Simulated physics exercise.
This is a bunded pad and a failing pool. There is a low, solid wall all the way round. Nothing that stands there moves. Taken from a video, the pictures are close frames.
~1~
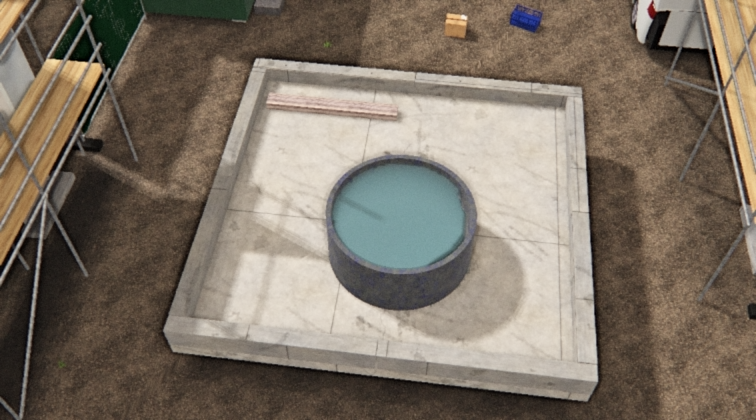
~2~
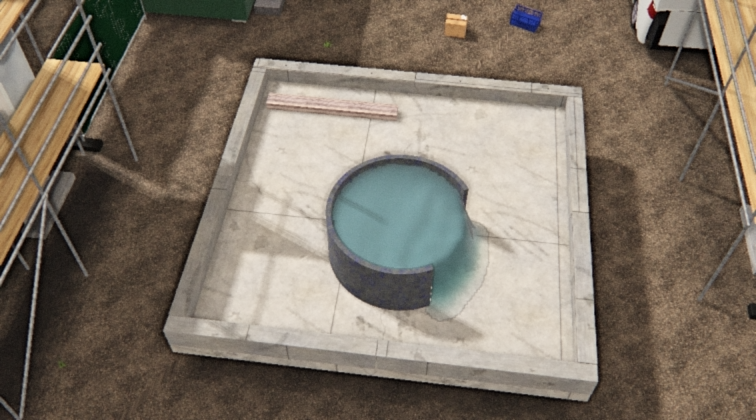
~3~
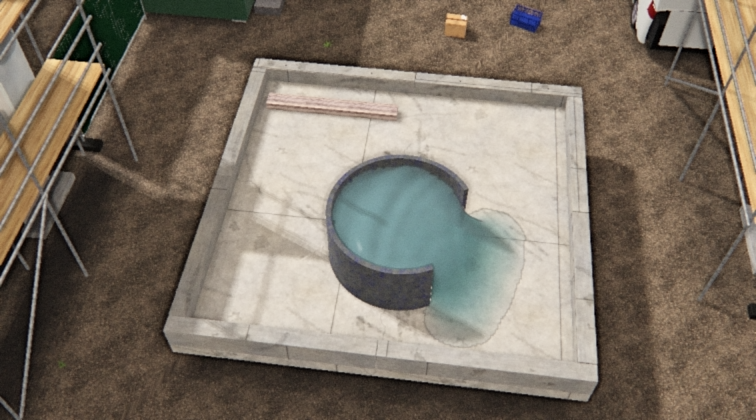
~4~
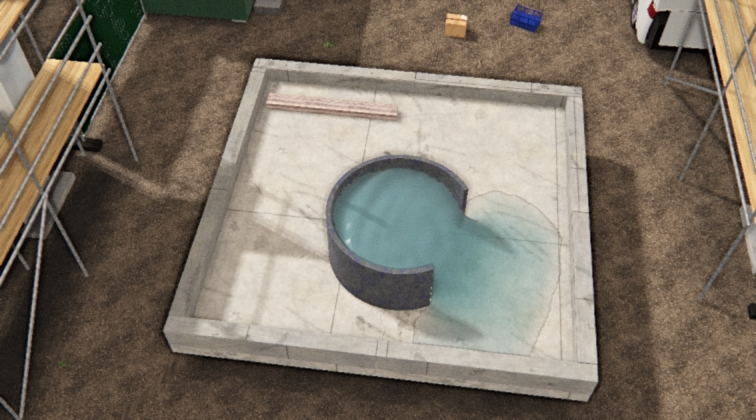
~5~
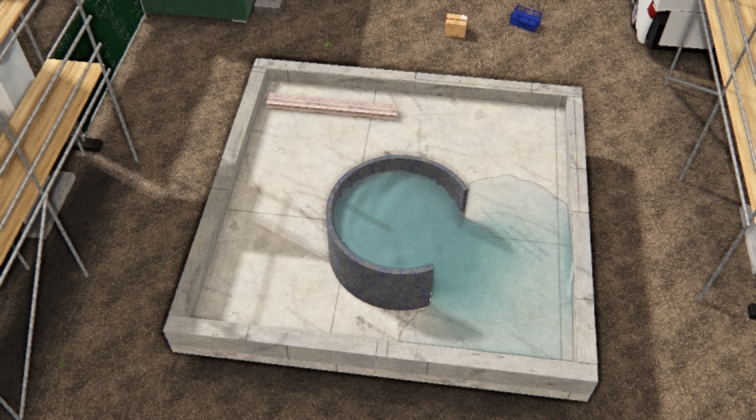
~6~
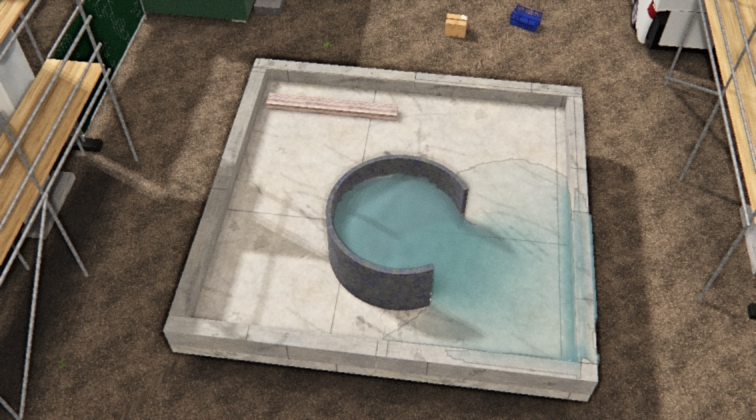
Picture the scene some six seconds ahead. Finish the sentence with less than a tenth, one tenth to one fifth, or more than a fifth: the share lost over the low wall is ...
The share lost over the low wall is one tenth to one fifth.
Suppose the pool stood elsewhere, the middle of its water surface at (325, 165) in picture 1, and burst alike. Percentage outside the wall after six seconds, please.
I'd say roughly 6 percent of it.
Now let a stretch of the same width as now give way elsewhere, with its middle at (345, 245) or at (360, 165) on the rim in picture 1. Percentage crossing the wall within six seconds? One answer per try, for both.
Try one around 22 percent; try two around 10 percent.
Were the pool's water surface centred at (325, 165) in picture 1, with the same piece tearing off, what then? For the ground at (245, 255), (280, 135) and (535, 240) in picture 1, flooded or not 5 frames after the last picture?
Taking the three spots as listed, I'd say no flooding, then no flooding, then flooding.
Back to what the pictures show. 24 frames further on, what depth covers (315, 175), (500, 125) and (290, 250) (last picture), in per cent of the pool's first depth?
First 0, next 20, last 2 in a hundred.
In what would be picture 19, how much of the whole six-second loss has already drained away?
I'd estimate some 95 per cent.
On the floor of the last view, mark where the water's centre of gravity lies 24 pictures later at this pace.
Close to (443, 228).
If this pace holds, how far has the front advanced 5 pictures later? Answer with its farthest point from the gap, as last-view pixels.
My guess is roughly (557, 111).
A moment on, water covers 25 % of the floor; the low wall has let 1 % over.
Next, water covers 30 % of the floor; the low wall has let 4 % over.
Then, water covers 40 % of the floor; the low wall has let 15 % over.
Later, water covers 60 % of the floor; the low wall has let 16 % over.
In the end, water covers 80 % of the floor; the low wall has let 16 % over.
